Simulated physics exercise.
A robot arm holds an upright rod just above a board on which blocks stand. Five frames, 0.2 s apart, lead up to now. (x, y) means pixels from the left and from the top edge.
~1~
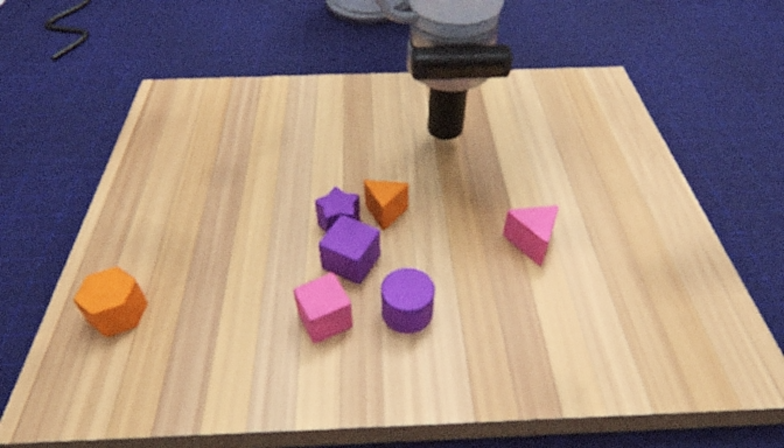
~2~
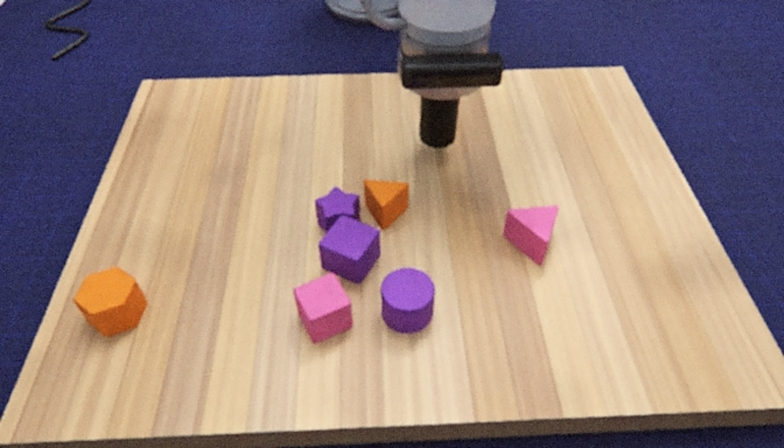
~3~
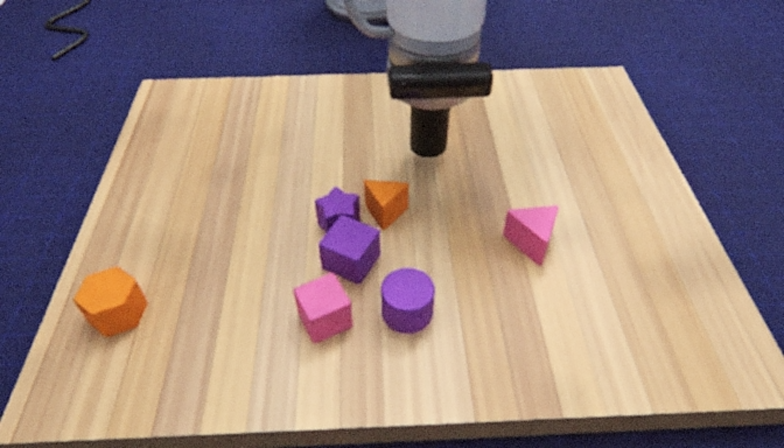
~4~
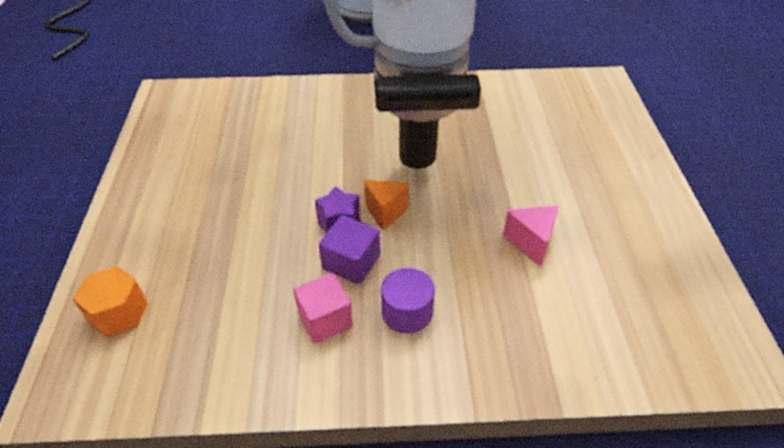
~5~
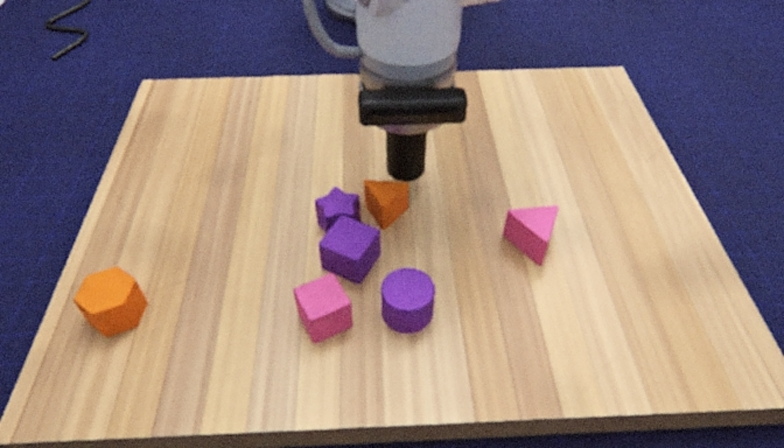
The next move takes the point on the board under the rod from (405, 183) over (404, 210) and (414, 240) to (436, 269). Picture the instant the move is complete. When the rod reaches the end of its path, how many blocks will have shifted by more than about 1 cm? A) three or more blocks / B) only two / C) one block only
Option C.
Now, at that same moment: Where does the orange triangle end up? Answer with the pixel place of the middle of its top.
My best guess is (377, 210).
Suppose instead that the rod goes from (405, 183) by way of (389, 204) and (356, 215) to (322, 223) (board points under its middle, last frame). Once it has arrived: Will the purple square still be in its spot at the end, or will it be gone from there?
It is shoved along.
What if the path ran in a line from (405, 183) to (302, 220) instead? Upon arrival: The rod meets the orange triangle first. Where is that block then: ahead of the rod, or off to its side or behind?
Slipped off.
On the path given first. One third of the way, rod at (405, 197); orange triangle at (379, 201), turned 45° clockwise.
Two thirds of the way, rod at (415, 227); orange triangle at (377, 210), turned 70° clockwise.
At the end, rod at (437, 256); orange triangle at (377, 210), turned 70° clockwise; purple disc in place.
